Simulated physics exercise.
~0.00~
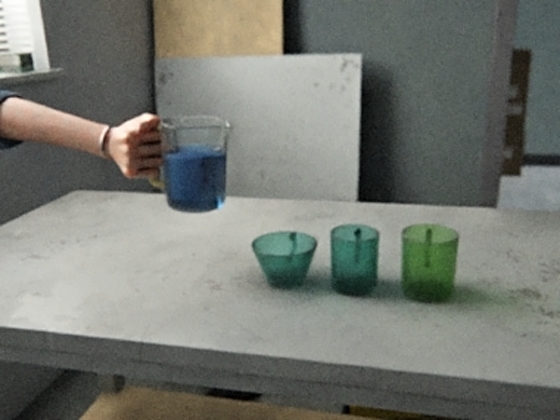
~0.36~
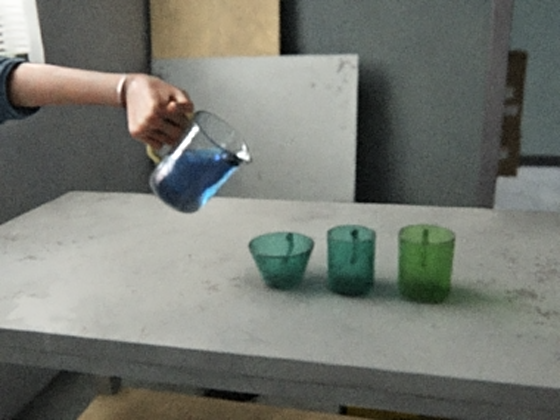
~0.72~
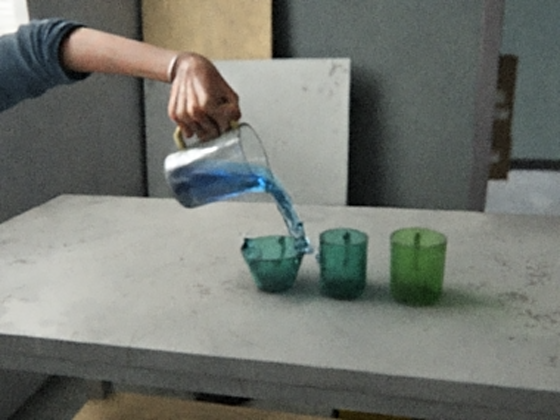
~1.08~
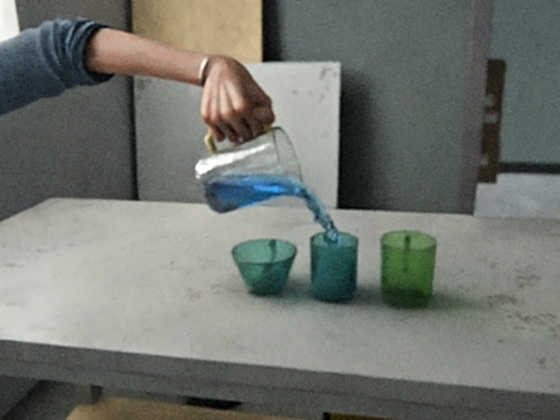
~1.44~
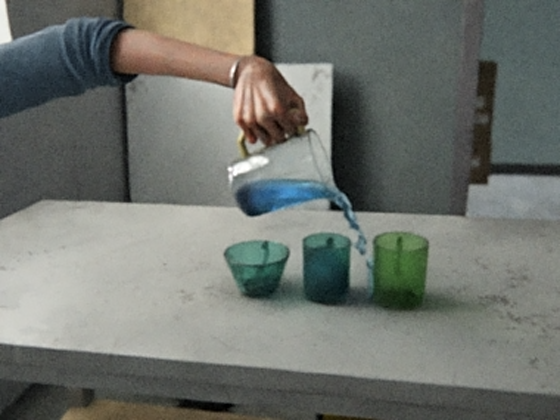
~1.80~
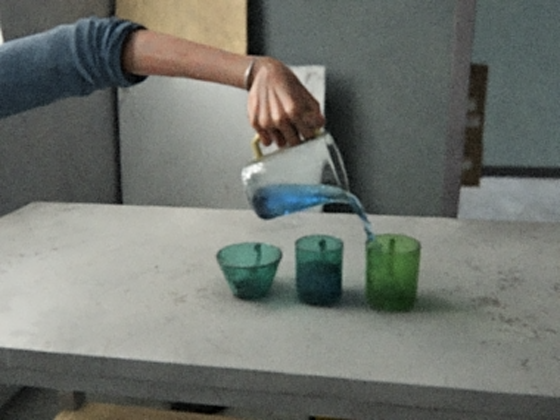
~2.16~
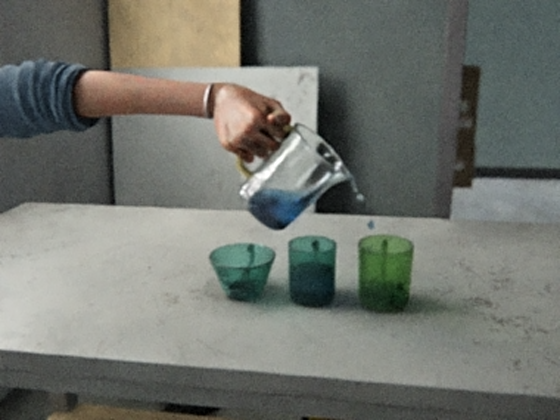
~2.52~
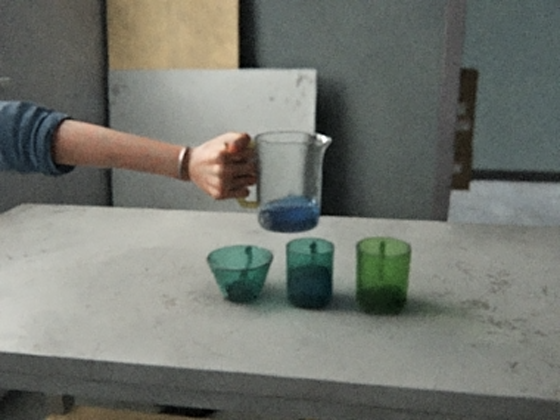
A hand reaching in from the left holds a clear glass jug of blue liquid above a pale, worn table, seen from the front and slightly above in a grey room. Below stand a wide teal cup, a narrower teal mug and a green mug on the right. The hand tips the jug rightwards and pours a blue stream as it moves across the wide cup, the middle mug and then the green one. The jug tilts back, letting last drops fall. It ends upright above the vessels with a little blue liquid left inside.
